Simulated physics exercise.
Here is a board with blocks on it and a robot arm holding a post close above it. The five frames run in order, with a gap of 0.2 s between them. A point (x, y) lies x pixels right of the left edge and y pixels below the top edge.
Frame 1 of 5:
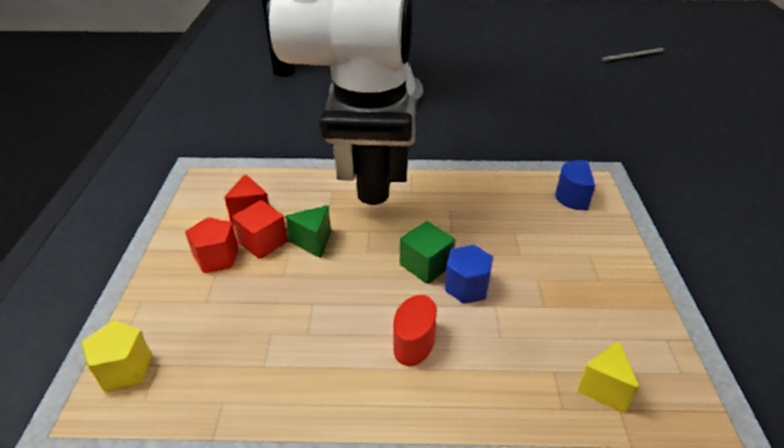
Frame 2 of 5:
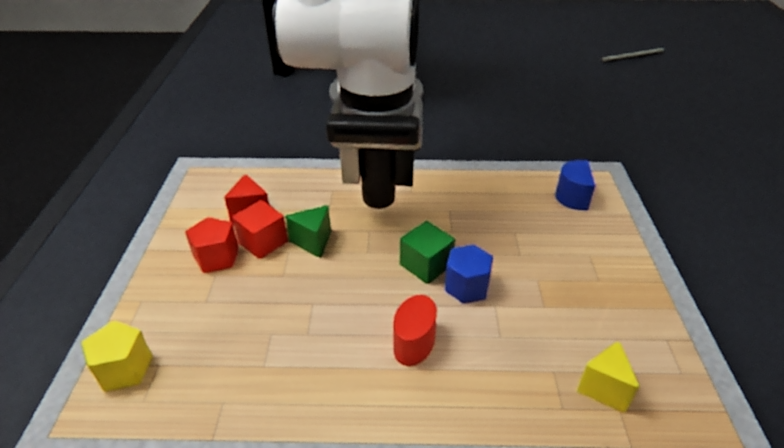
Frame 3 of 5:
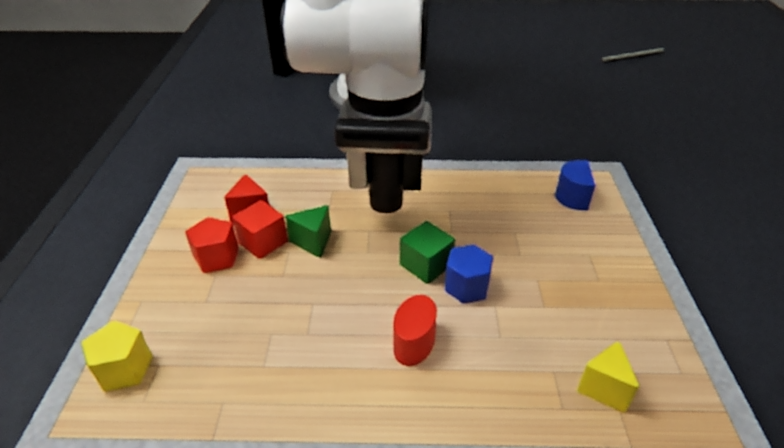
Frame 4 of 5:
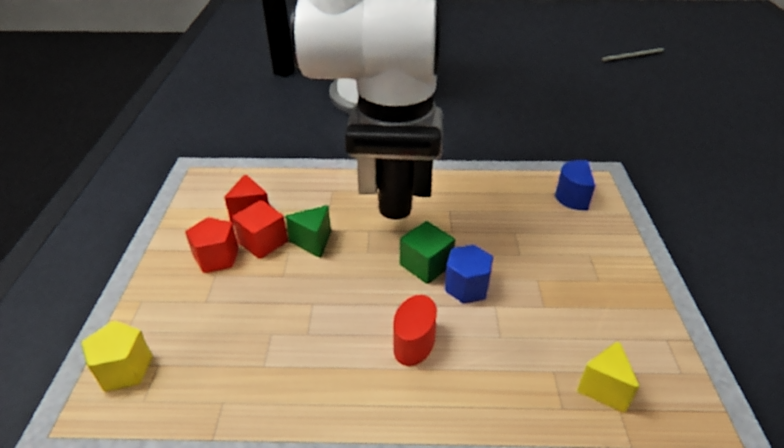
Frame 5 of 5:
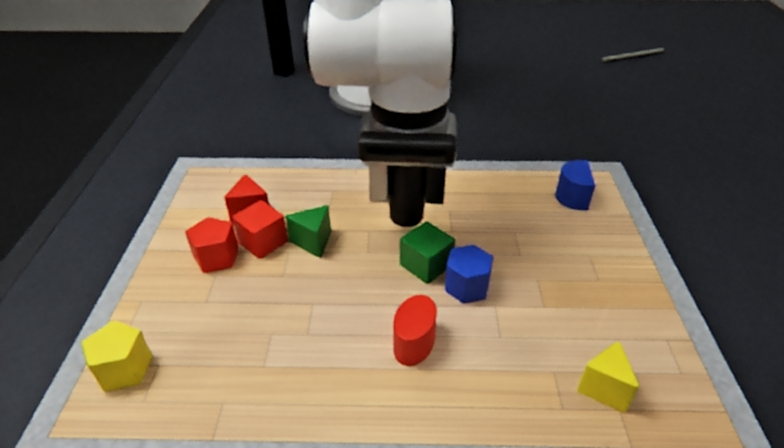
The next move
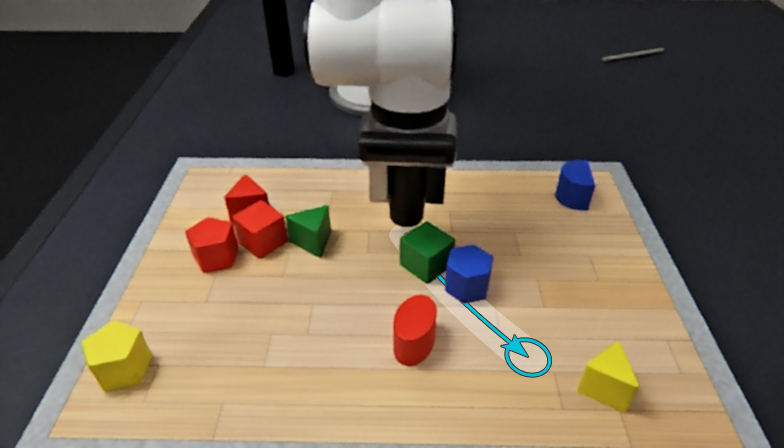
Robot arm moving its dark post slightly right and nearer the viewer, close to a green block, while all the blocks stay still.
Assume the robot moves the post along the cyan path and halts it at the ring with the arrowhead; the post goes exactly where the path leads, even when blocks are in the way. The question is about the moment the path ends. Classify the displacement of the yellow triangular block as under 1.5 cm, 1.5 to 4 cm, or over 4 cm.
The block shifts less than 1.5 cm.
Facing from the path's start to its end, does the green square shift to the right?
Yes
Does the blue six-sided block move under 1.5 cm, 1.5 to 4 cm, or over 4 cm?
Travel: Beyond 4 cm.
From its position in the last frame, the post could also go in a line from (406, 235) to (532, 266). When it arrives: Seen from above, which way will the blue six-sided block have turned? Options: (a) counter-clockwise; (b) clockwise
Letter a.
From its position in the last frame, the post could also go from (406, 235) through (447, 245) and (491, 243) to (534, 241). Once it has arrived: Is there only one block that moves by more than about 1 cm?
Short answer: No.
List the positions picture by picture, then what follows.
Post's lower end (373, 196); green square (428, 238); blue six-sided block (470, 260); yellow triangular block (615, 363), in the first frame.
Post (379, 200); blocks still, in the second frame.
Post (386, 204); blocks still, in the third frame.
Post (395, 210); blocks still, in the fourth frame.
Post (407, 217); green square (428, 238); blue six-sided block (470, 260); yellow triangular block (615, 363), in the fifth frame.
Drawn move, from (406, 235) via (436, 272) and (476, 313), ending at (528, 357).
What follows on the original path. One third of the way, post (437, 255); green square (450, 275), turned 30° clockwise; blue six-sided block (501, 289), turned 60° anticlockwise.
Two thirds of the way, post (479, 295); green square (465, 317), turned 75° clockwise; blue six-sided block (525, 302), turned 90° anticlockwise.
At the end, post (533, 339); green square (467, 325), turned 95° clockwise; blue six-sided block (578, 321), turned 160° anticlockwise; yellow triangular block still.
